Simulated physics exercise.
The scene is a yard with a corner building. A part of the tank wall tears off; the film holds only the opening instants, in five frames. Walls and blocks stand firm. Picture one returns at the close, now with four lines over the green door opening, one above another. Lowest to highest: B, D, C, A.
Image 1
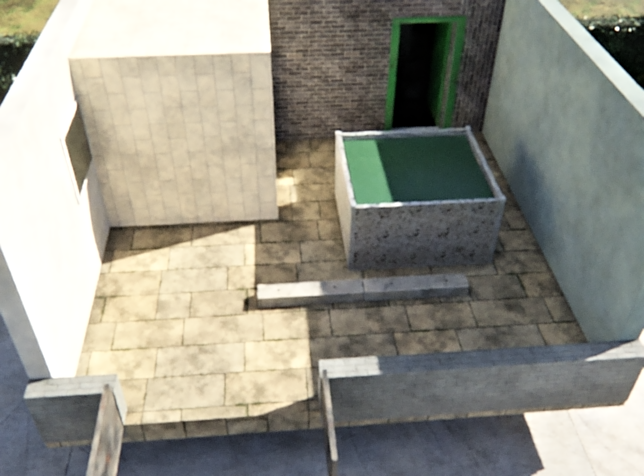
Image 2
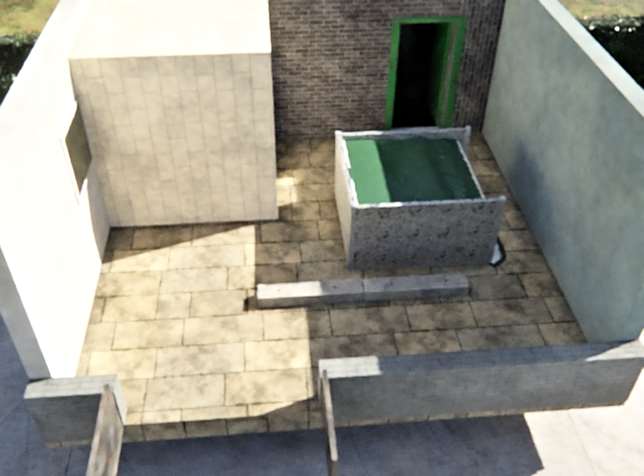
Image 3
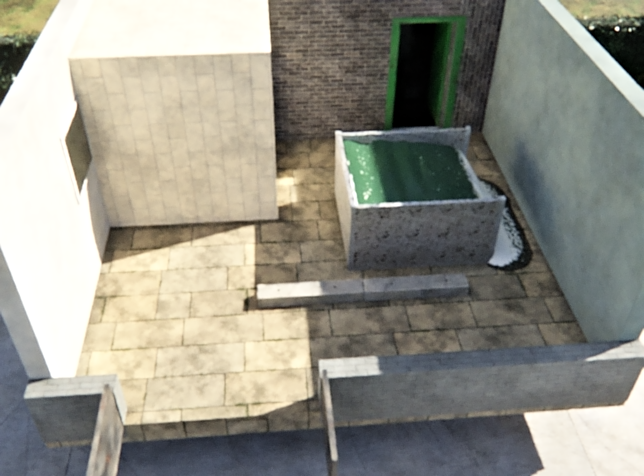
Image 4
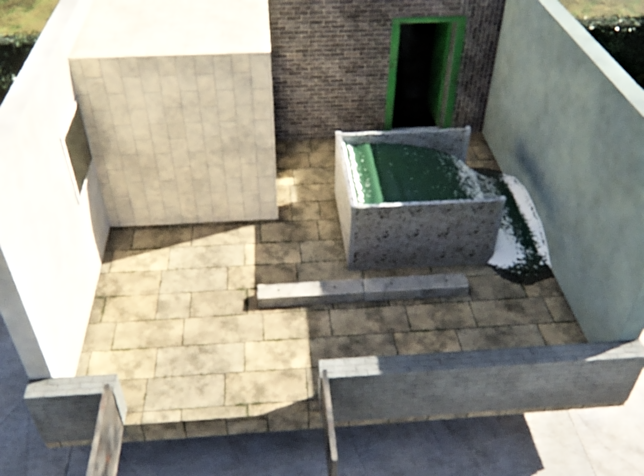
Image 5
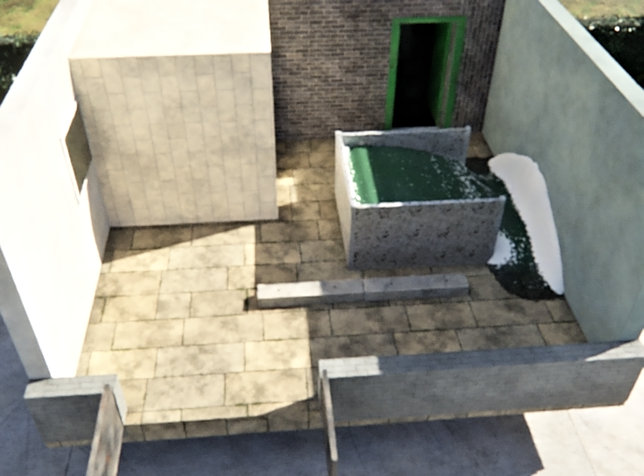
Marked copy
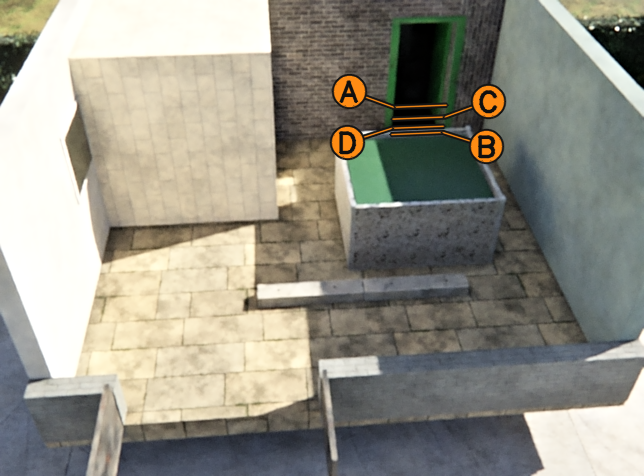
Green water pours out the right side of a stone tank and spreads beside the wall.
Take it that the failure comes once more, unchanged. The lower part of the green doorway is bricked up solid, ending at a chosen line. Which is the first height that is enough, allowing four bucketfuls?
C will do.
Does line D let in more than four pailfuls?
Yes.
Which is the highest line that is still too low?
Here it is line D.
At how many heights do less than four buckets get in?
Two.
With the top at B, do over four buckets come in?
Yes.
On the marked copy, A at (420, 106); B at (417, 133); C at (418, 118); D at (417, 127); from the bottom up B, D, C, A.
With A, nothing gets over.
With B, dozens of bucketfuls pour in.
With C, a bucket or two gets in.
With D, about 10 bucketfuls get in.
